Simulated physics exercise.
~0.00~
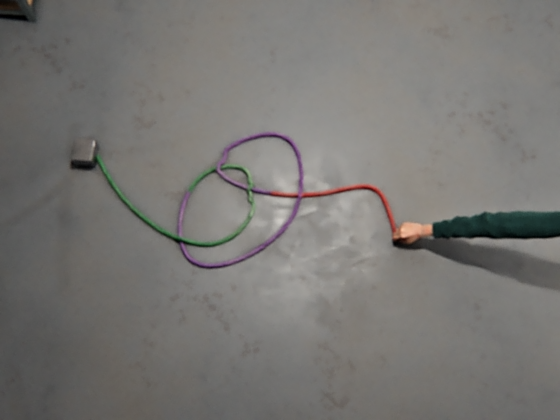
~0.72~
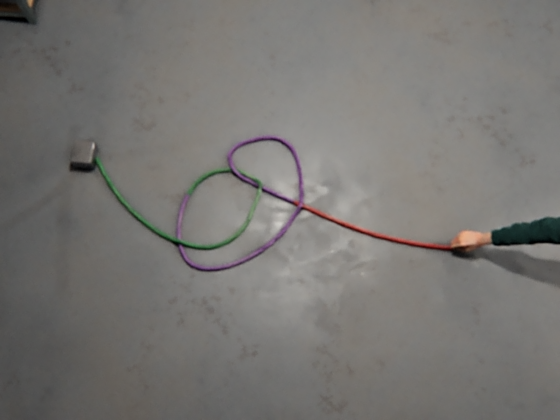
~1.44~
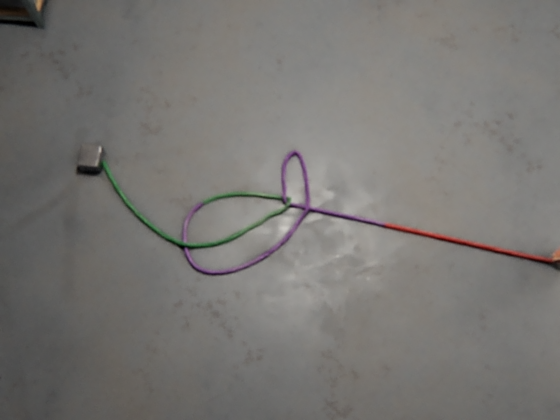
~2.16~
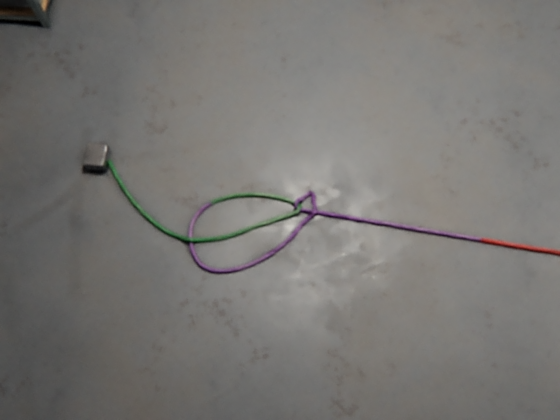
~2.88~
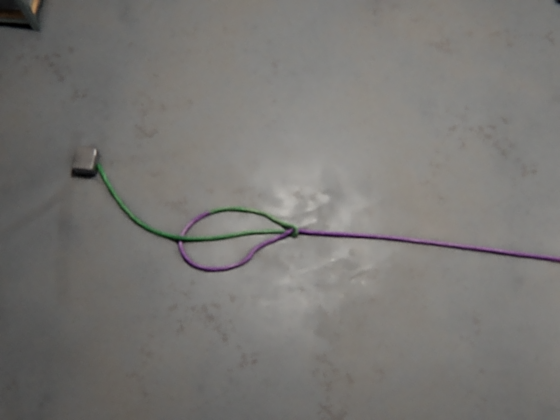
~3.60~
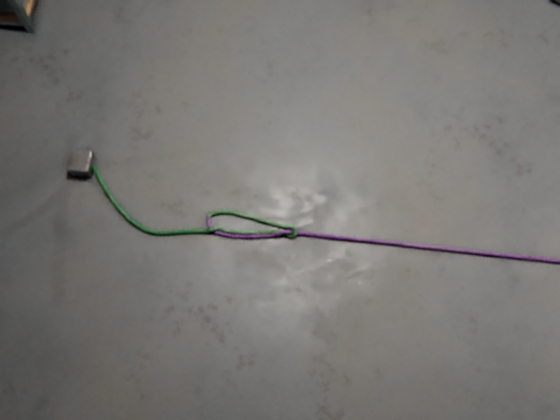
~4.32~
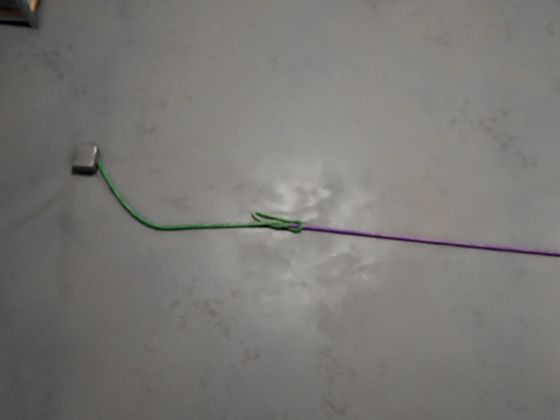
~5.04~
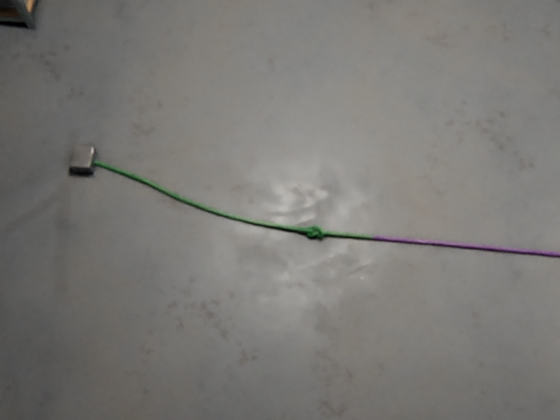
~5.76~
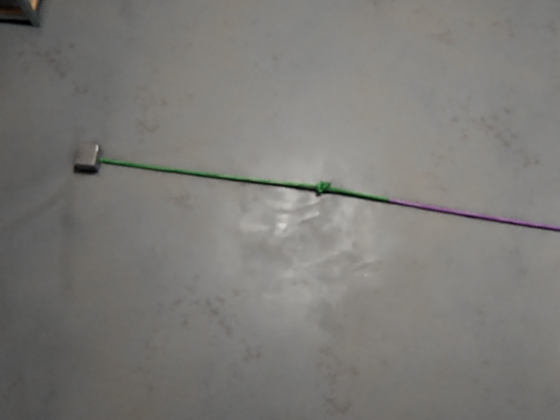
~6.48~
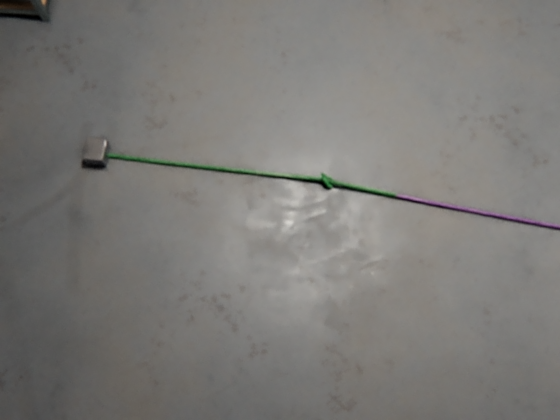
On a smooth grey floor seen from above, a rope runs from a small metallic block at the left, green first, then purple, then red, crossing itself in loose loops near the middle. A hand in a dark green sleeve holds the red end at the right and pulls it away to the right, out of view. The purple loops narrow and close, and the remaining long loop shrinks into a small green tangle. The rope straightens and rises slightly as it tightens, ending as a taut line with a small knot jammed in its green part.
